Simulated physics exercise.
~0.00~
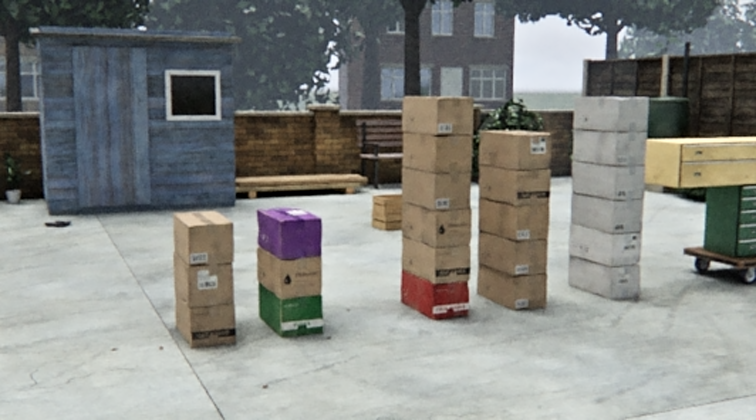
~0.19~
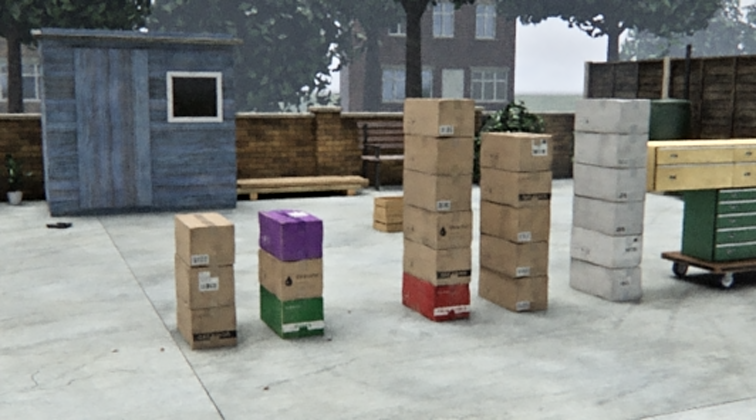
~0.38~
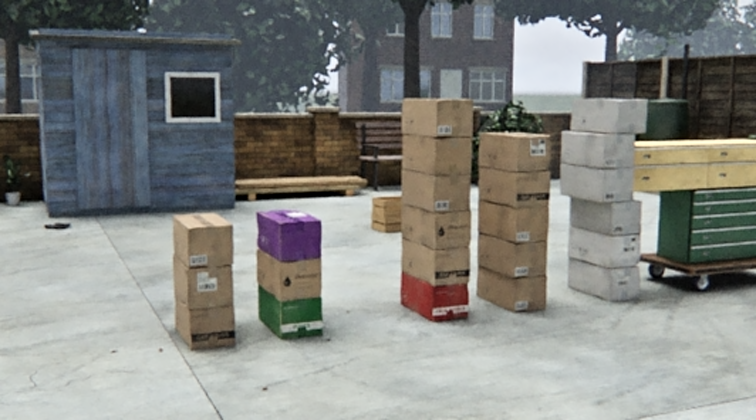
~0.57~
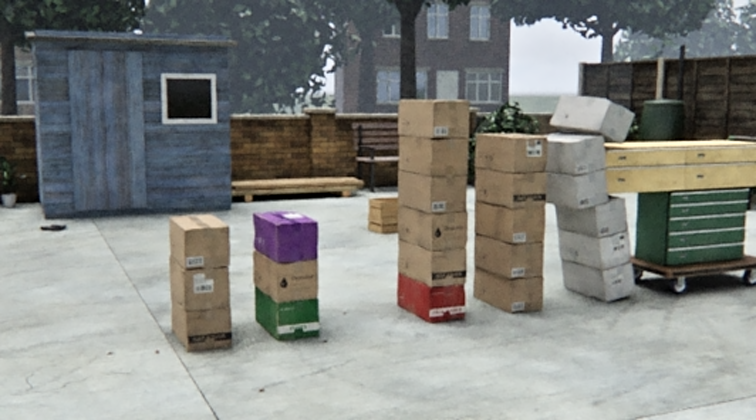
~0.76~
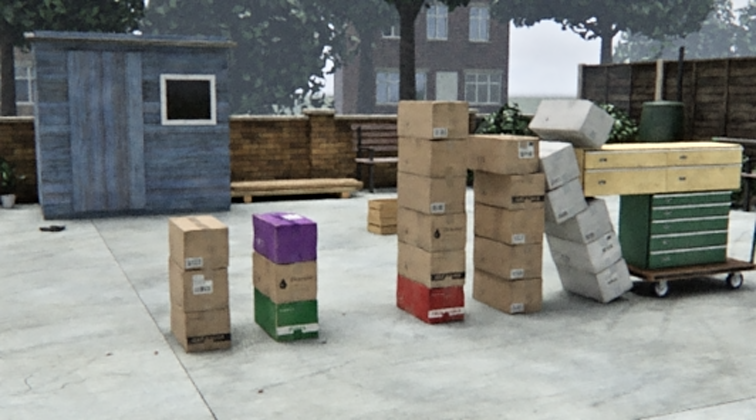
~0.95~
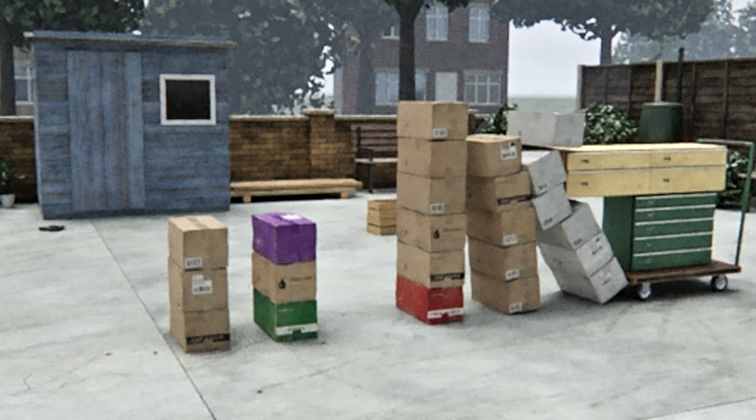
A green trolley carrying a long yellow load rolled left into a tall stack of pale boxes, shoving its upper boxes over until they leaned against the neighbouring brown stack and nudged it left.
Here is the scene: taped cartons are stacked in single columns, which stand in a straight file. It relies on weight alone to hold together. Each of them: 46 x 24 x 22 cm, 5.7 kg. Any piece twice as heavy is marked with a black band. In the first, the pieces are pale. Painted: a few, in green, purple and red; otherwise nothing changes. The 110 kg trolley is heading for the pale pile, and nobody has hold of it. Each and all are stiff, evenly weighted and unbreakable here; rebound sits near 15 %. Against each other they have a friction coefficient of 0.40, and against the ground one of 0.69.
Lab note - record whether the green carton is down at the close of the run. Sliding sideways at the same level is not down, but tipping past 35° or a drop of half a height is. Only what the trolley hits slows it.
Result: Not down.
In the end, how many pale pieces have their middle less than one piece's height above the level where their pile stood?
The number is 2.
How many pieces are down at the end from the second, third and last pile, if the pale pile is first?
Counting pieces, the second pile has 5, the third 6 and the last 2.
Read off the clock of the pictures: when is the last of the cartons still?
Near 3.5 s.
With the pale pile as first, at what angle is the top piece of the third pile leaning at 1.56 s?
Tilt: Near 20 degrees.
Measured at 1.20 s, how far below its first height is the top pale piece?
10 cm.
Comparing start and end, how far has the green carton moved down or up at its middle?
0 cm lower.
Around 1.20 s, 5 of the pale pile down; none of the 17 other cartons down, 8 disturbed; green carton unmoved.
Around 1.56 s, 6 of the pale pile down; 1 of the 17 other cartons down; green carton unmoved; red carton tipped 16°.
Around 1.98 s, 6 of the pale pile down; 10 of the 17 other cartons down; green carton tipped 8°; red carton tipped 26°.
Around 2.56 s, 6 of the pale pile down; 15 of the 17 other cartons down; green carton unmoved; red carton tipped 39°.
Finally (3.6 s), 6 of the pale pile down; 15 of the 17 other cartons down; green carton unmoved; purple carton tipped 40°, 26 cm lower; red carton tipped 39°. Seen by the last camera, middles, green carton near (283, 311), purple carton near (156, 292).
